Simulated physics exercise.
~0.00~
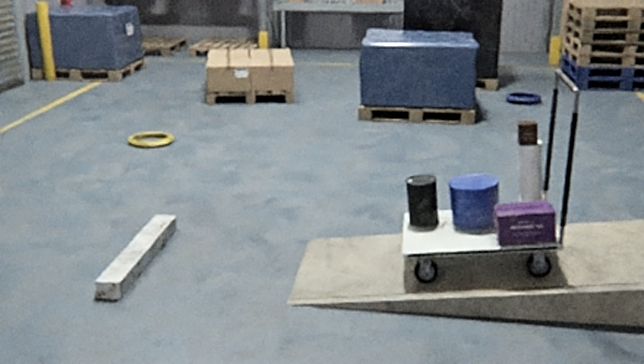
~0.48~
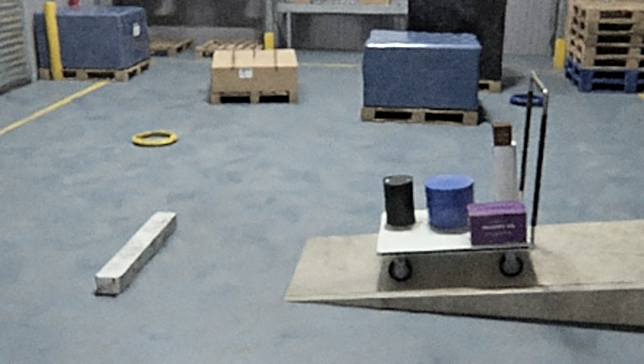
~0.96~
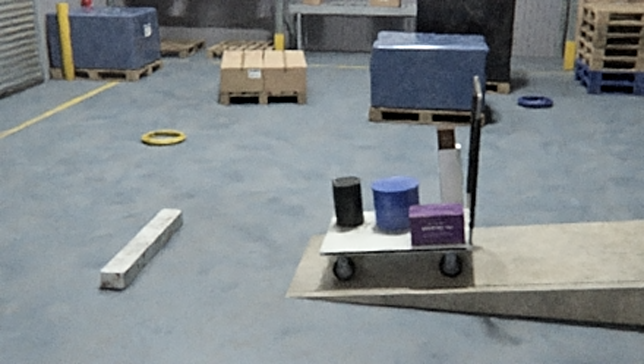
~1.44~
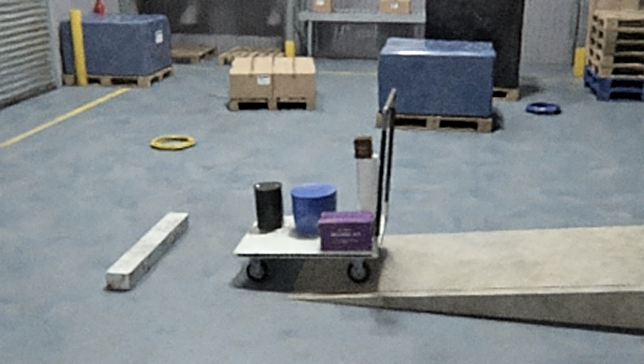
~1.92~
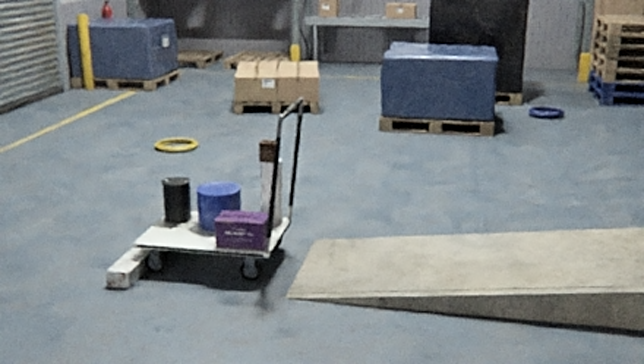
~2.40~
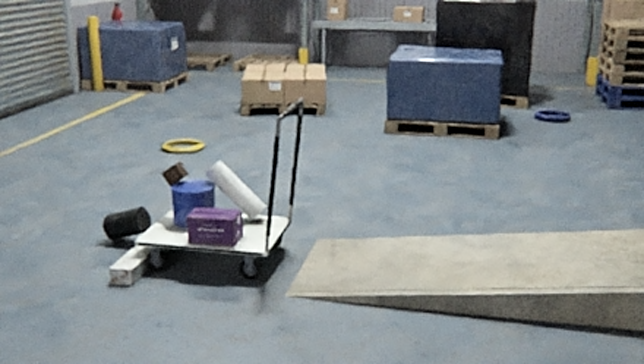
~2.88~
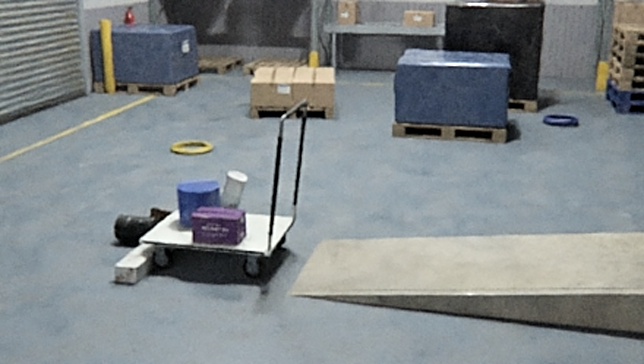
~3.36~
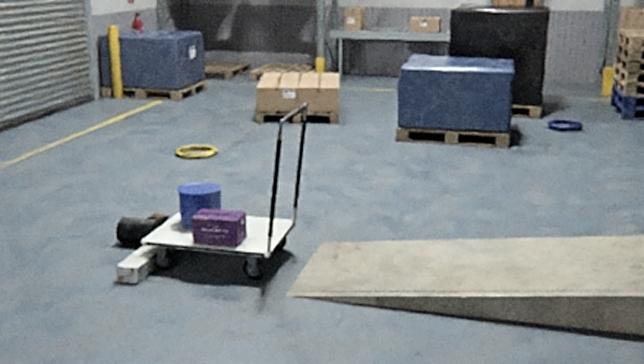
A loaded trolley rolled left down a ramp and across the floor until it stopped at a low kerb, where the black canister, brown box and white canister toppled off, while the purple parcel and blue pail stayed on the deck.
